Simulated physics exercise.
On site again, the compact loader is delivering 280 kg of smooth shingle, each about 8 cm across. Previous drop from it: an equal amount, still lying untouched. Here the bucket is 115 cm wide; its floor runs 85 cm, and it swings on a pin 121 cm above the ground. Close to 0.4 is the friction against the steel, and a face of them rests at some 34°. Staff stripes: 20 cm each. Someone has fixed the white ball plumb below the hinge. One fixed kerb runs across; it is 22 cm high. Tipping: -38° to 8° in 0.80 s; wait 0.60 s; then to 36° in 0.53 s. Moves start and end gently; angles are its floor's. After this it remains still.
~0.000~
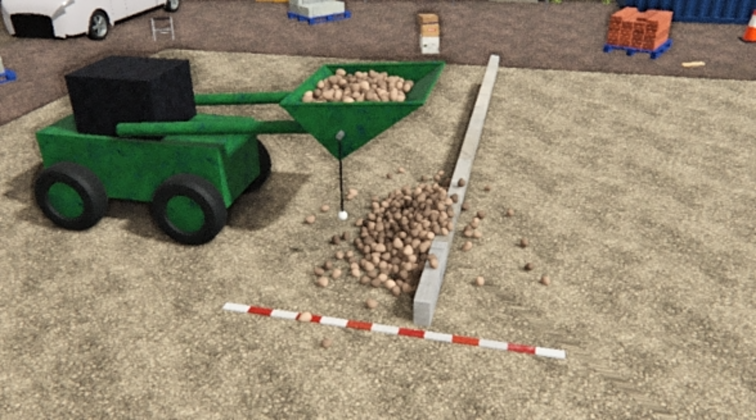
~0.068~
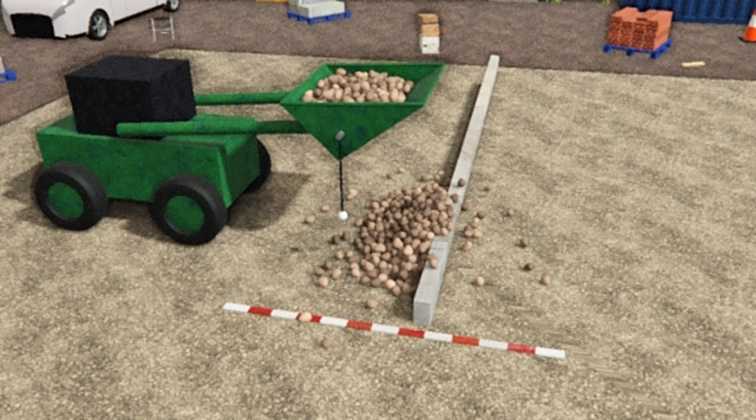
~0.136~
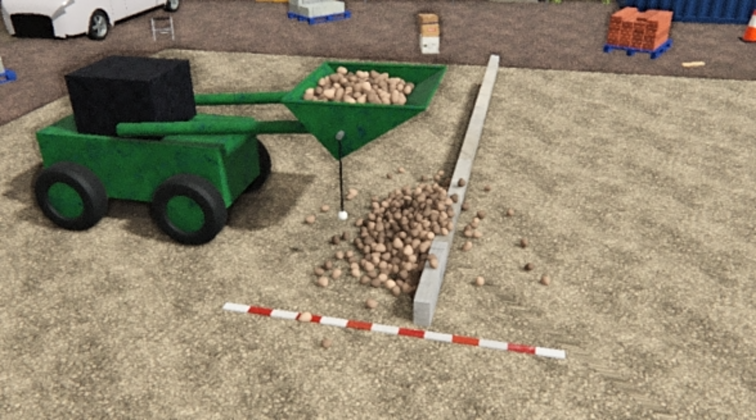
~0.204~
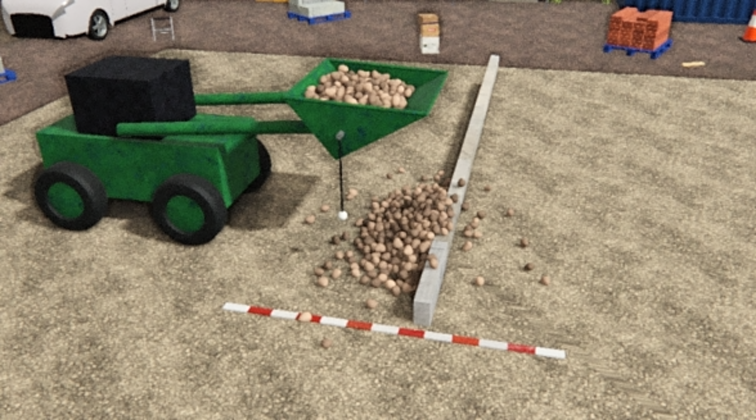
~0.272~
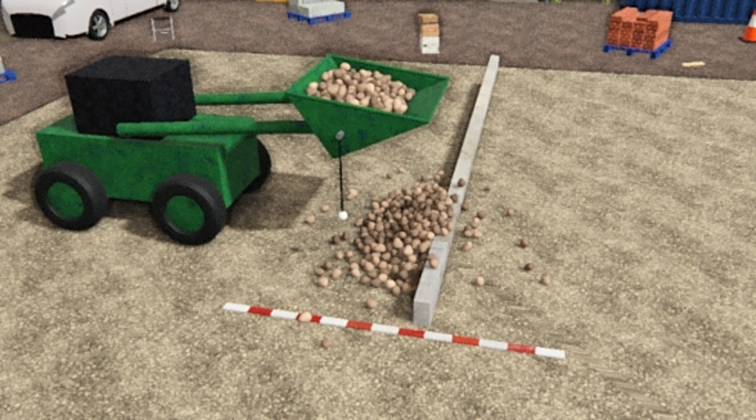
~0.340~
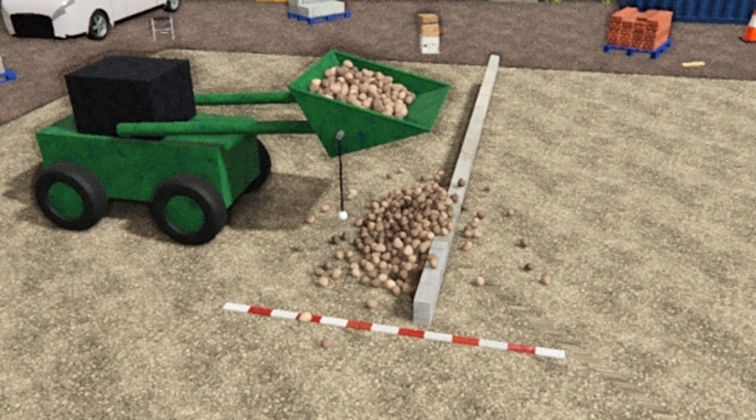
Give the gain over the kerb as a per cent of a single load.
71 %.
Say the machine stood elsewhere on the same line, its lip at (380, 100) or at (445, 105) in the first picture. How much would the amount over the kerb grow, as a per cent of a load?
10 % and 95 %.
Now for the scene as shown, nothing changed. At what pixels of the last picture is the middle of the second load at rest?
Middle: Approx. (475, 234) px.
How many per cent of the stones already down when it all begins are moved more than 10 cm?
I'd say roughly 5 per cent of them.
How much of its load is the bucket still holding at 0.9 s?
It still holds about 100 per cent.
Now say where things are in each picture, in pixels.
In the first picture, the bucket is at -38°, its lip at (423, 103); the top of the load is at (359, 80). The earlier load is highest near (443, 213), 27 cm above ground level, 96 % on this side of the kerb, 4 % over the kerb.
In the second picture, lip at (424, 105), floor tilted -37°, highest stones at (360, 80); the stones move at 0.1 m/s on average.
In the third picture, lip at (425, 109), floor tilted -34°, highest stones at (351, 79); the stones move at 0.2 m/s on average.
In the fourth picture, lip at (427, 115), floor tilted -31°, highest stones at (344, 76); the stones move at 0.2 m/s on average.
In the fifth picture, the bucket is at -26°, its lip at (429, 122); the top of the load is at (341, 74); the stones move at 0.2 m/s on average.
In the sixth picture, the bucket is at -20°, its lip at (430, 131); the top of the load is at (339, 73); the stones move at 0.3 m/s on average.
After 0.6 s the floor is at 1°; in per cent of one load, 100 in the bucket, 96 on this side of the kerb, 4 over the kerb; the foremost stones are at (503, 238).
After 0.9 s the floor is at 8°; in per cent of one load, 100 in the bucket, 96 on this side of the kerb, 4 over the kerb; the foremost stones are at (503, 238).
After 2.4 s the floor is at 36°; in per cent of one load, 11 in the bucket, 145 on this side of the kerb, 44 over the kerb; the foremost stones are at (538, 246).
After 5.0 s the floor is at 36°; in per cent of one load, 0 in the bucket, 126 on this side of the kerb, 74 over the kerb; the foremost stones are at (579, 234). Net gain over the kerb, 71.
